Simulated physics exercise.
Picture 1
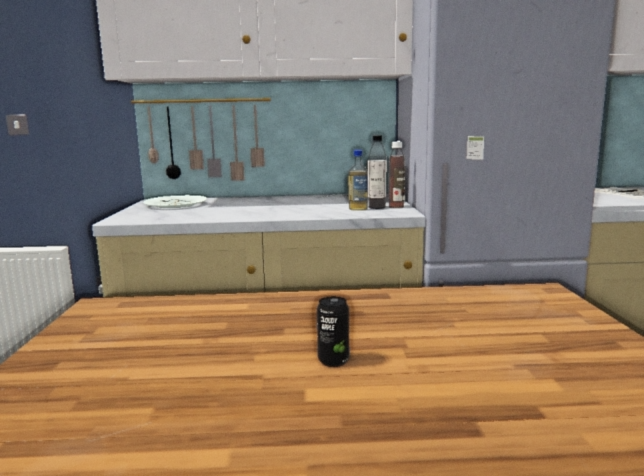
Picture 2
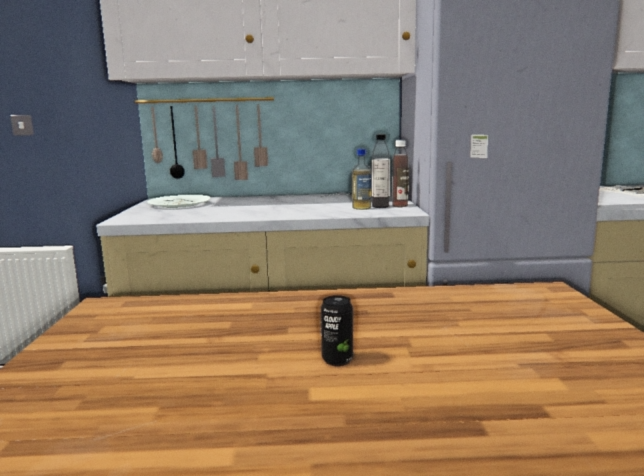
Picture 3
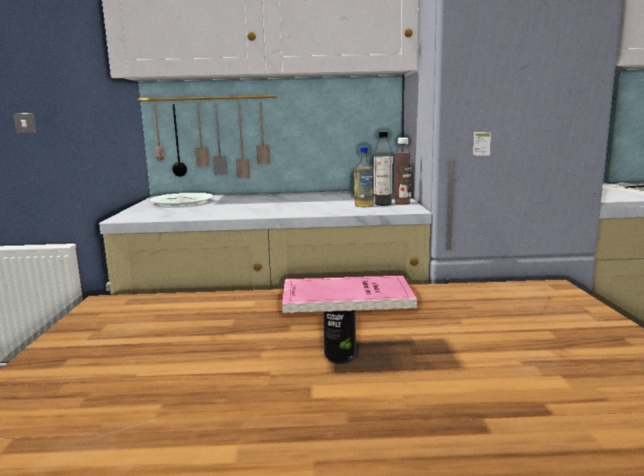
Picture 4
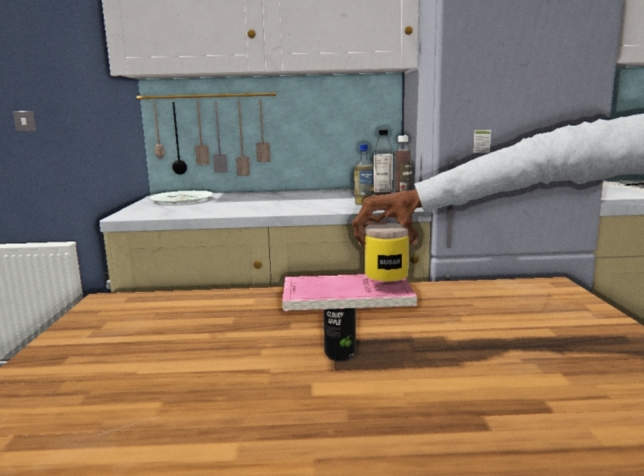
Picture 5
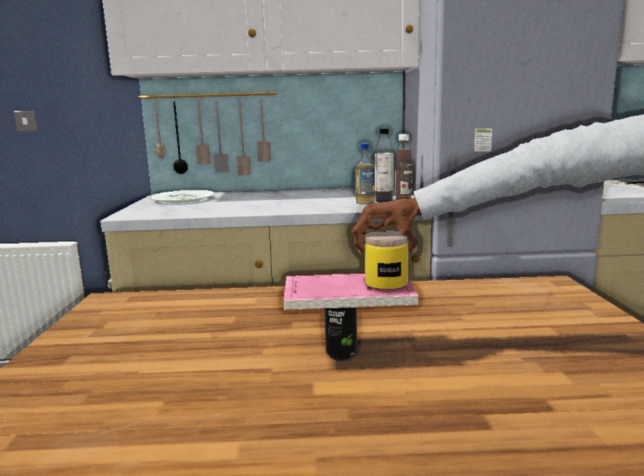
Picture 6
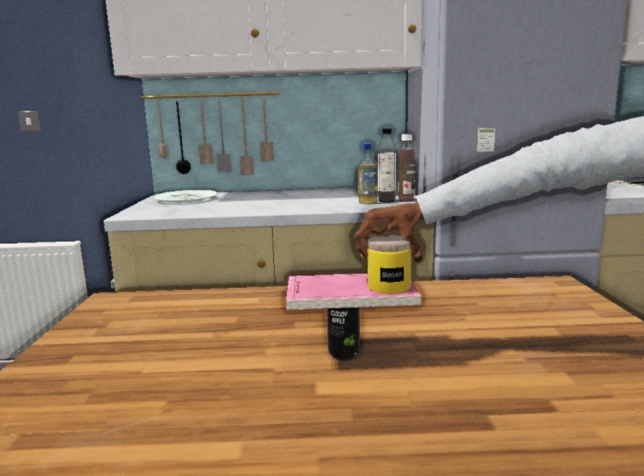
Hand lowering a yellow jar onto the right side of a pink book lying across a black can on a wooden table.
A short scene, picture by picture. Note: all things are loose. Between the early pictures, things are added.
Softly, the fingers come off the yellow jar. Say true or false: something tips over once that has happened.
True - something tips over.
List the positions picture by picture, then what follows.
In the first picture, the last thing is not in view yet; black can (333, 332).
In the second picture, the last thing is not in view yet; black can (337, 331).
In the third picture, the last thing is not in view yet; black can (340, 329).
The fourth picture shows still above its spot; yellow jar (387, 251); black can (340, 326).
The fifth picture shows still above its spot; yellow jar (386, 259); black can (341, 325).
The sixth picture shows in place under the hand; yellow jar (389, 264); black can (344, 325).
Then, 0.40 s on from there, yellow jar now fallen; pink book turned 65° from how it was put.
Then, 0.80 s on from there, pink book on its side.
In the end, fallen, pink book and yellow jar; black can unmoved. The stack comes apart.
